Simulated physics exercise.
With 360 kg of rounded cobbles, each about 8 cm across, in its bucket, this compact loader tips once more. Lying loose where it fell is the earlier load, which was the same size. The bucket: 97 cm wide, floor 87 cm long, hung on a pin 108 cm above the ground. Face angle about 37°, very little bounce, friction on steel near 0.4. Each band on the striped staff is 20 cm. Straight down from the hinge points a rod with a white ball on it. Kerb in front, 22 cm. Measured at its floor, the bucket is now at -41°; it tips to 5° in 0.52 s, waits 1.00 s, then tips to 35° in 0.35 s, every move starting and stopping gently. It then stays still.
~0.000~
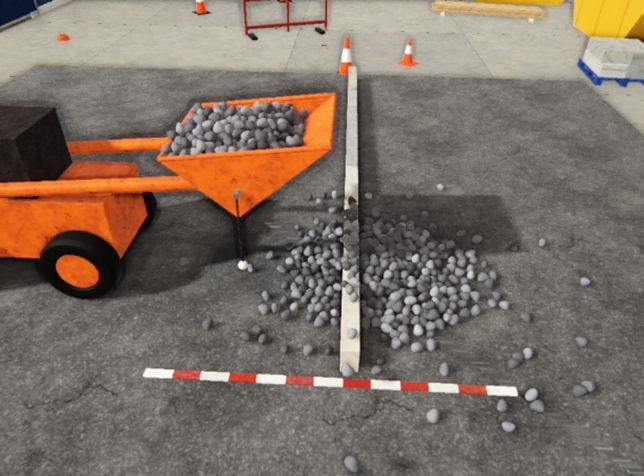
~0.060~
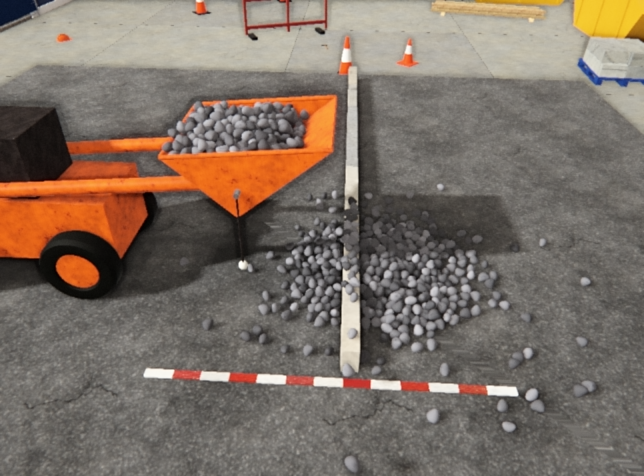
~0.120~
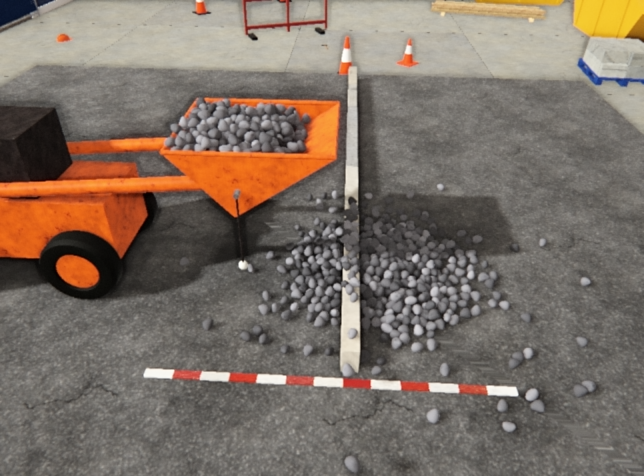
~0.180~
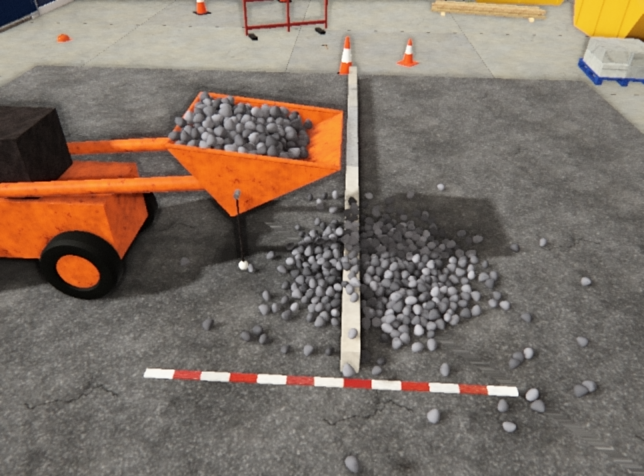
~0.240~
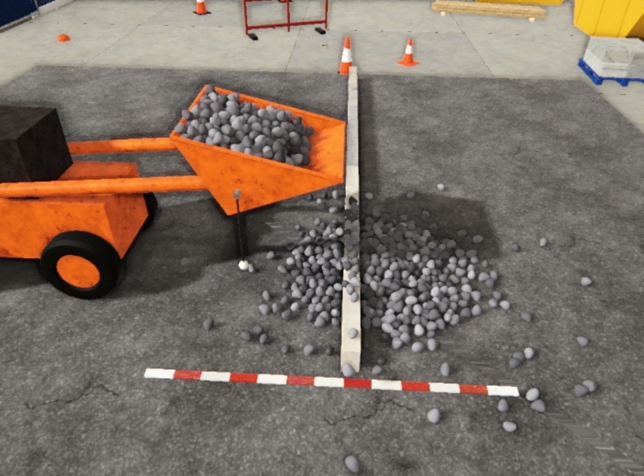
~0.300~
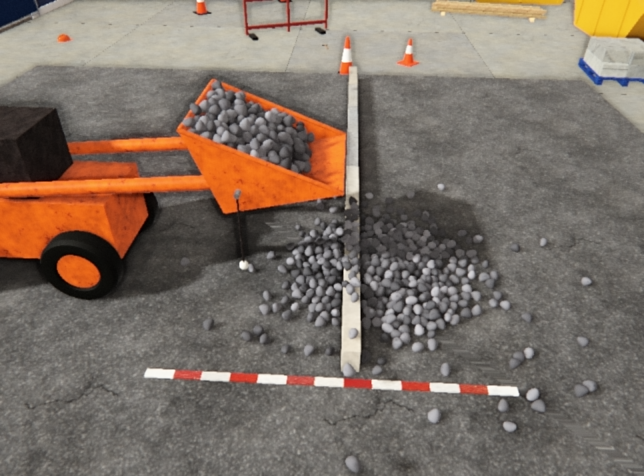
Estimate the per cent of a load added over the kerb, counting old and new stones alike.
Roughly 47 per cent of a load is added.
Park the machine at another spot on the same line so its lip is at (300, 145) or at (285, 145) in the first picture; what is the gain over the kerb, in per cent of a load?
Around 15 percent, then around 5 percent.
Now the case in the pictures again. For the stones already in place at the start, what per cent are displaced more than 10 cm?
Close to 5 in a hundred of them.
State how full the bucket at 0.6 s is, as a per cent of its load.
It keeps some 100 percent of its load.
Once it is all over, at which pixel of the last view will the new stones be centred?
Around (350, 257) in the last picture.
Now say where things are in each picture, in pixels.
In the first picture, lip at (330, 148), floor tilted -41°, highest stones at (244, 114). The earlier load is highest near (348, 246), 27 cm above ground level, 33 % on this side of the kerb, 68 % over the kerb.
In the second picture, the bucket is at -39°, its lip at (332, 150); the top of the load is at (238, 113); the stones move at 0.2 m/s on average.
In the third picture, the bucket is at -35°, its lip at (336, 158); the top of the load is at (235, 111); the stones move at 0.4 m/s on average.
In the fourth picture, lip at (340, 168), floor tilted -28°, highest stones at (223, 108); the stones move at 0.5 m/s on average.
In the fifth picture, the bucket is at -21°, its lip at (343, 181); the top of the load is at (214, 103); the stones move at 0.6 m/s on average.
In the sixth picture, the bucket is at -13°, its lip at (343, 194); the top of the load is at (222, 99); the stones move at 0.6 m/s on average.
After 0.4 s the floor is at -1°; in per cent of one load, 100 in the bucket, 33 on this side of the kerb, 68 over the kerb; the foremost stones are at (591, 302).
After 0.6 s the floor is at 5°; in per cent of one load, 100 in the bucket, 33 on this side of the kerb, 68 over the kerb; the foremost stones are at (591, 302).
After 2.3 s the floor is at 35°; in per cent of one load, 27 in the bucket, 79 on this side of the kerb, 96 over the kerb; the foremost stones are at (600, 296).
After 4.8 s the floor is at 35°; in per cent of one load, 0 in the bucket, 86 on this side of the kerb, 115 over the kerb; the foremost stones are at (589, 271). Net gain over the kerb, 47.
